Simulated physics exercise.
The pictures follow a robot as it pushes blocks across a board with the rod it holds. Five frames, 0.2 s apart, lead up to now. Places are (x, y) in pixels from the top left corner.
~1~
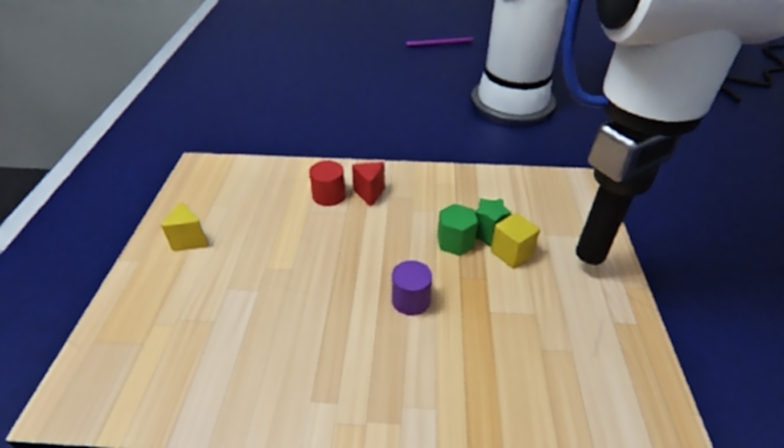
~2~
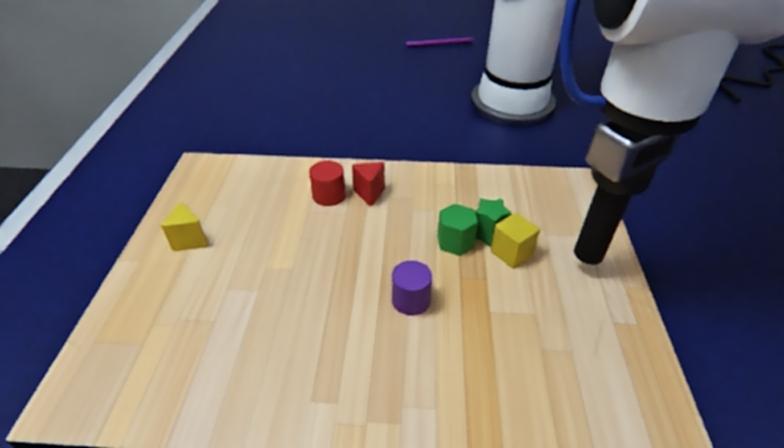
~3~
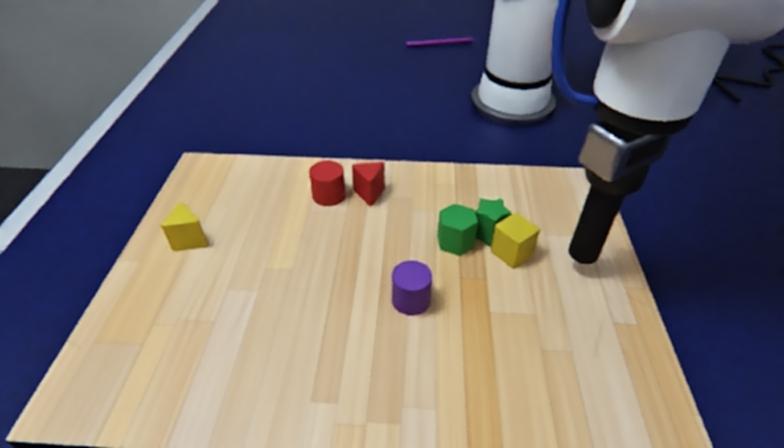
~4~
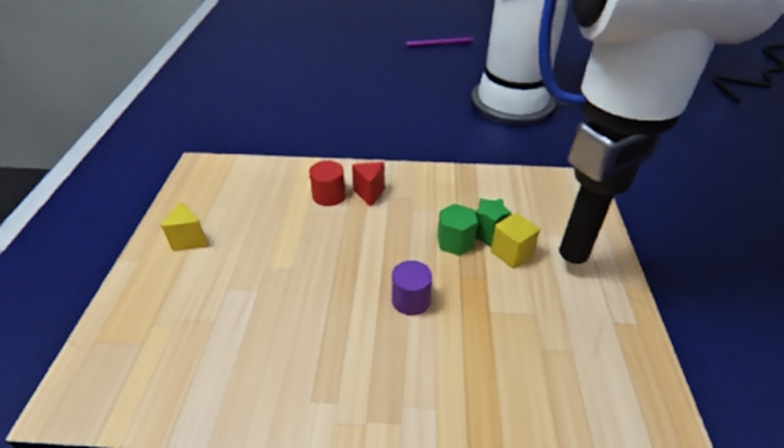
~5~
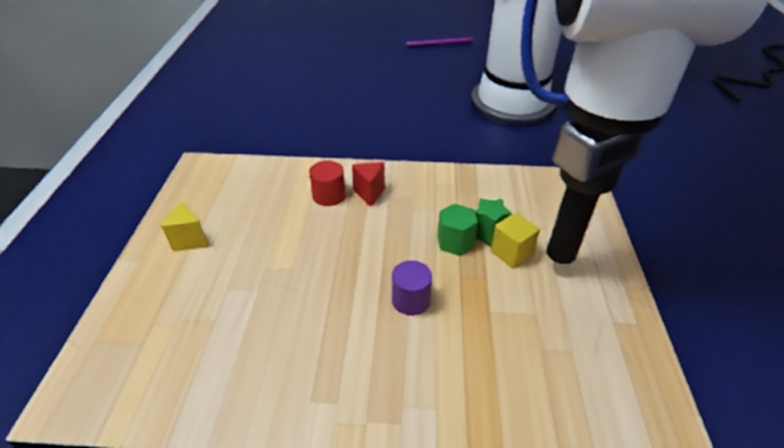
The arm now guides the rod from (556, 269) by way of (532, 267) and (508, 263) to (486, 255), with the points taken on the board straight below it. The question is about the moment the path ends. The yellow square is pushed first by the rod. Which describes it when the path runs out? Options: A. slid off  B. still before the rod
My pick is B.
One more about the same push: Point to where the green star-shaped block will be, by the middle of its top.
It will end up at (472, 188).
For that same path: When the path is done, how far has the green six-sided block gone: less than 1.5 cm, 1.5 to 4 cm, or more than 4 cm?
Medium: 1.5 to 4 cm.
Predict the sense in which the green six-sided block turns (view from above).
Verdict: Counterclockwise.
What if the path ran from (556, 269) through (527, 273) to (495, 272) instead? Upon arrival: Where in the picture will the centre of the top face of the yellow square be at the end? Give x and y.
It sits at (495, 224).
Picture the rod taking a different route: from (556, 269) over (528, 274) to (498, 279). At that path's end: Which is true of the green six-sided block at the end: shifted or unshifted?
The green six-sided block will stay where it is.
On the path given first. Halfway along, rod (523, 251); green star-shaped block (485, 202); yellow square (500, 222), turned 15° clockwise.
At the end, rod (489, 240); green six-sided block (442, 210), turned 45° anticlockwise; green star-shaped block (472, 188), turned 30° clockwise; yellow square (476, 208), turned 35° clockwise.
